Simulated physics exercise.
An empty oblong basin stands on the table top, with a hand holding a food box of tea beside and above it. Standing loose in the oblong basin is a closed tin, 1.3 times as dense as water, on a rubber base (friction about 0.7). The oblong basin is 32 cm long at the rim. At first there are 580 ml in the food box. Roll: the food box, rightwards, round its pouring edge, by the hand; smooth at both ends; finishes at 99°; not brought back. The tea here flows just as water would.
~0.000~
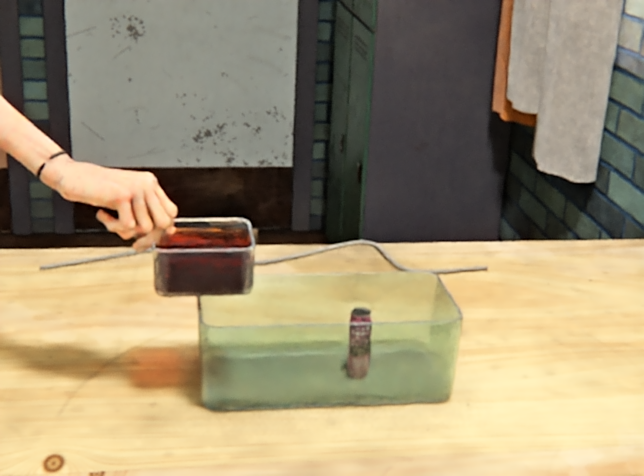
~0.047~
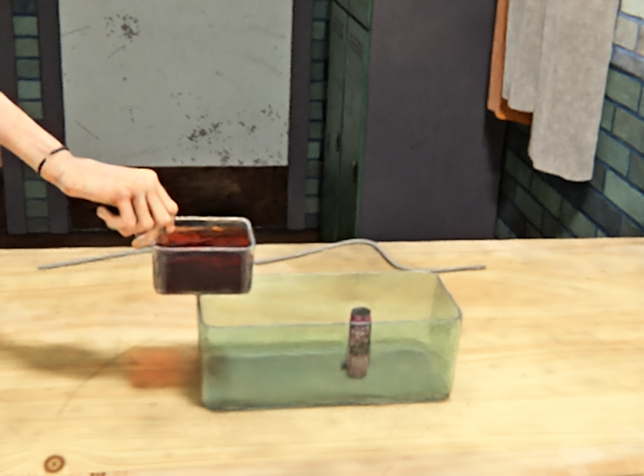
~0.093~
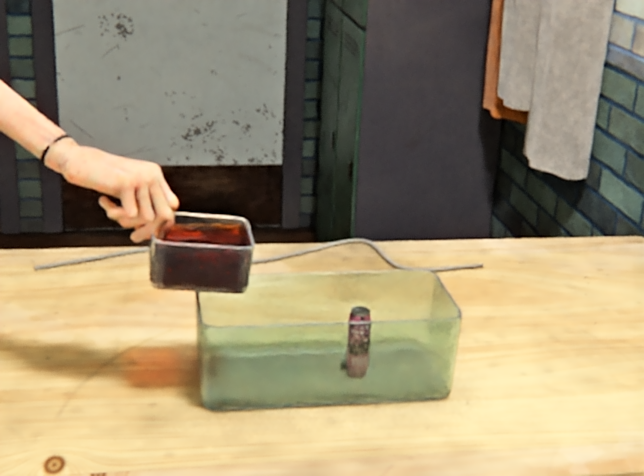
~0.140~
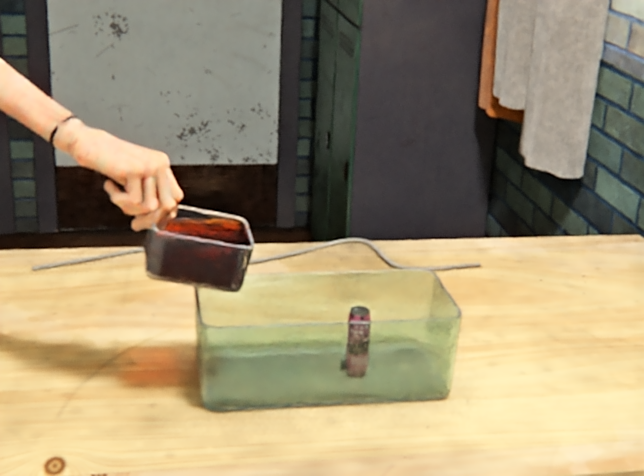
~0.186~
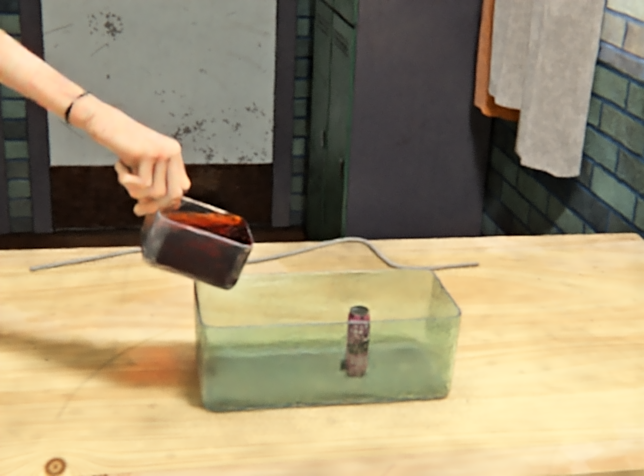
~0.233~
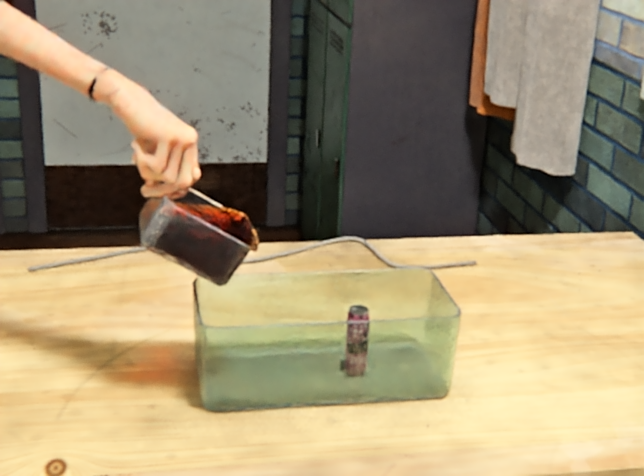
In the video, a hand holds a small clear box of dark reddish tea above a greenish basin with a small upright container inside, then gradually tilts the box to the right until tea starts over its lower edge.
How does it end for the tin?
It tilts over.
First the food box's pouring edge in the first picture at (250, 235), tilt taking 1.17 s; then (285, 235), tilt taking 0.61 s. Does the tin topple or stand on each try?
Run one: It does not tip. Run two: It does not tip.
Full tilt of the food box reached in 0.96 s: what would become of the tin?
After the tilt, the tin is still standing.
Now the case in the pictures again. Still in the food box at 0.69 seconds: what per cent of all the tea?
Close to 4 percent of the total.
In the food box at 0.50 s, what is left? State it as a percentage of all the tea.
I'd estimate some 30 % remains.
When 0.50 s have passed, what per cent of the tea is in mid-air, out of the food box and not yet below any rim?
My guess is roughly 50 %.
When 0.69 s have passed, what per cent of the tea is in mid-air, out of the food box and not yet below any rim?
Some 8 % is up in the air.
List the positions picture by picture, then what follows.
In the first frame, it leans 0°; its right rim is at (251, 235); the tea meets the walls at (155, 240) and (249, 240); the oblong basin's rim runs from (199, 302) to (450, 296); the tin's top is at (361, 315).
In the second frame, it leans 1°; its right rim is at (251, 235); the tea meets the walls at (155, 240) and (249, 238).
In the third frame, it leans 6°; its right rim is at (250, 235); the tea meets the walls at (153, 238) and (248, 234).
In the fourth frame, it leans 12°; its right rim is at (249, 235); the tea meets the walls at (151, 232) and (248, 229).
In the fifth frame, it leans 21°; its right rim is at (249, 235); the tea meets the walls at (149, 224) and (246, 228); 3 per cent is over the edge.
In the sixth frame, it leans 32°; its right rim is at (248, 235); the tea meets the walls at (147, 212) and (246, 227); 6 per cent is over the edge.
Then, 0.50 s in, the tilt is 91° and 30 per cent is still to pour; the tin stands where it began.
Then, 0.69 s in, the tilt is 99° and 4 per cent is still to pour; the tin stands 1 cm from where it began.
Then, 0.89 s in, the tilt is 99° and 1 per cent is still to pour; the tin leans 7°.
Then, 1.11 s in, the tilt is 99° and 0 per cent is still to pour; the tin leans 39°.
Finally, the tin lies on its side.
